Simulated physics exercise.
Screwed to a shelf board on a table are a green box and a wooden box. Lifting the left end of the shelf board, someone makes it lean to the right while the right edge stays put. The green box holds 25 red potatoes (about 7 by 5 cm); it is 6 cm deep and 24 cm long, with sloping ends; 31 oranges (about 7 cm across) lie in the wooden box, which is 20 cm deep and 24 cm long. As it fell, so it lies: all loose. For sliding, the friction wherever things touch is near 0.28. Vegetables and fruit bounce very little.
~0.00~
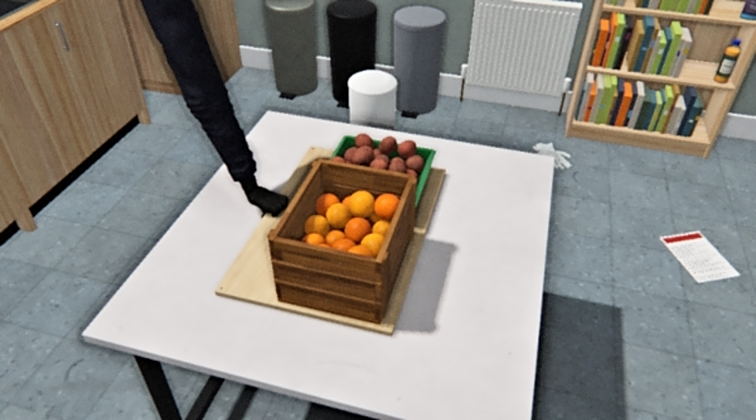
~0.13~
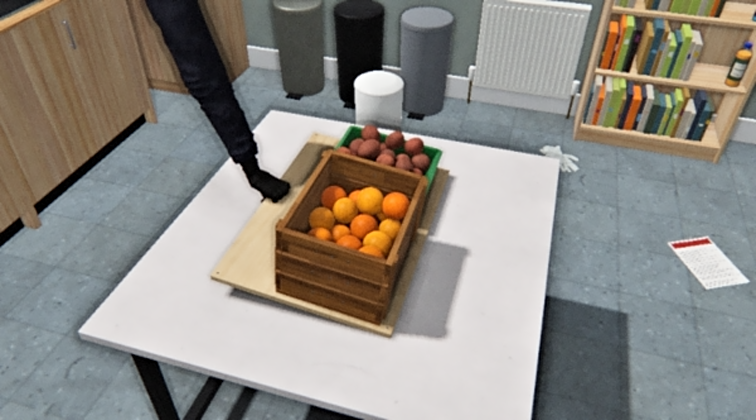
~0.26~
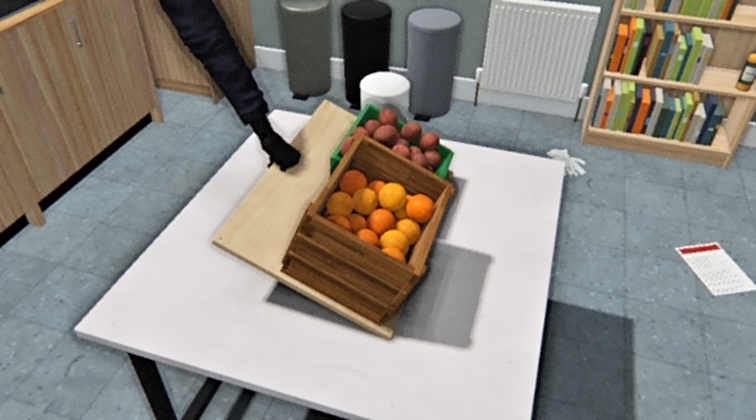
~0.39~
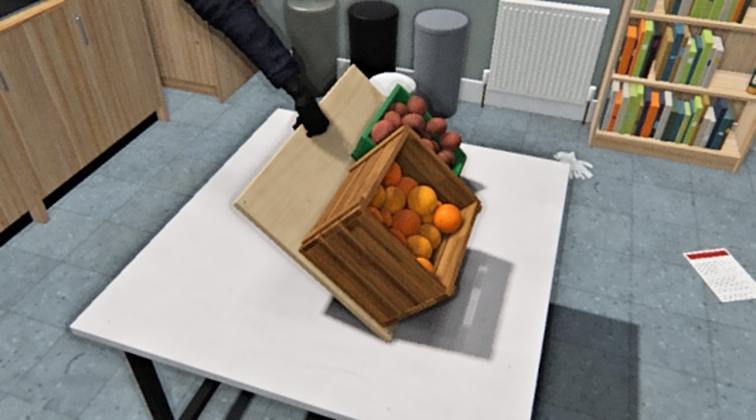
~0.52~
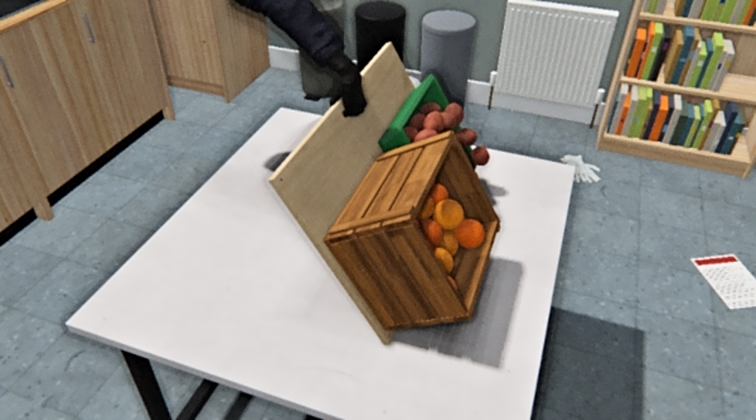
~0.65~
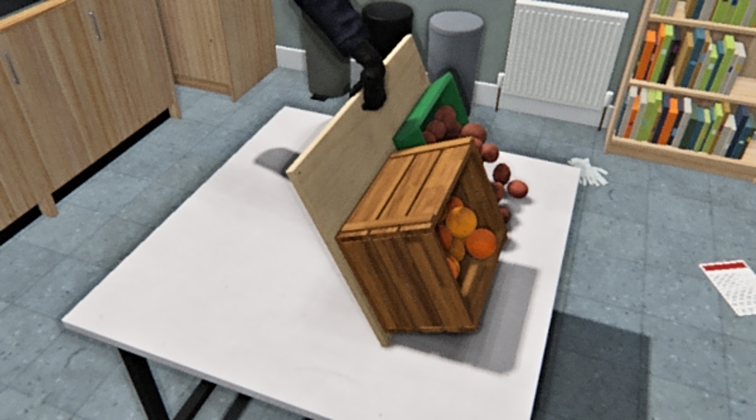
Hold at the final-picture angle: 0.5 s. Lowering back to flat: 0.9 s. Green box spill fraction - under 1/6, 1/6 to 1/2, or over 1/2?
It holds below half.
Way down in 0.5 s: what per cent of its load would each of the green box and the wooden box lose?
Then the green box sheds 70 %, while the wooden box sheds 0 %.
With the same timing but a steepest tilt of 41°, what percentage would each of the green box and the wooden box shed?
In that case green box 20 %, wooden box 0 %.
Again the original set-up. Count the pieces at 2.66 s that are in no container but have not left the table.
My count comes to close to 12.
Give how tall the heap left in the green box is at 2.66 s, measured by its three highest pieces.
I'd say near 9 cm.
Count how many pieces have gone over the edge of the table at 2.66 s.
I'd estimate some 6 by that time.
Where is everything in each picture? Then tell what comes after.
In the first frame (places track the rim corner closest to us here, unless another is named; the camera moves round a little), green box (by its farthest rim corner) (347, 136); wooden box (376, 259); tipped 0°; all still inside.
The second frame shows green box (353, 126); wooden box (387, 261); tipped 7°.
The third frame shows wooden box (415, 271); tipped 23°.
The fourth frame shows wooden box (447, 290); tipped 42°.
The fifth frame shows wooden box (468, 313); tipped 58°.
The sixth frame shows wooden box (474, 325); tipped 65°; 4 out.
After 0.97 s, tilt 65°; the green box is down by 11 of 25 and the wooden box has all 31.
After 1.37 s, tilt 55°; the green box is down by 16 of 25 and the wooden box is down by 1 of 31.
After 1.93 s, tilt 3°; the green box is down by 17 of 25 and the wooden box is down by 1 of 31.
When it is over (at 2.66 s), the green box is down by 17 of 25 and the wooden box is down by 1 of 31. Asked share, 17 of 25, 68 per cent.
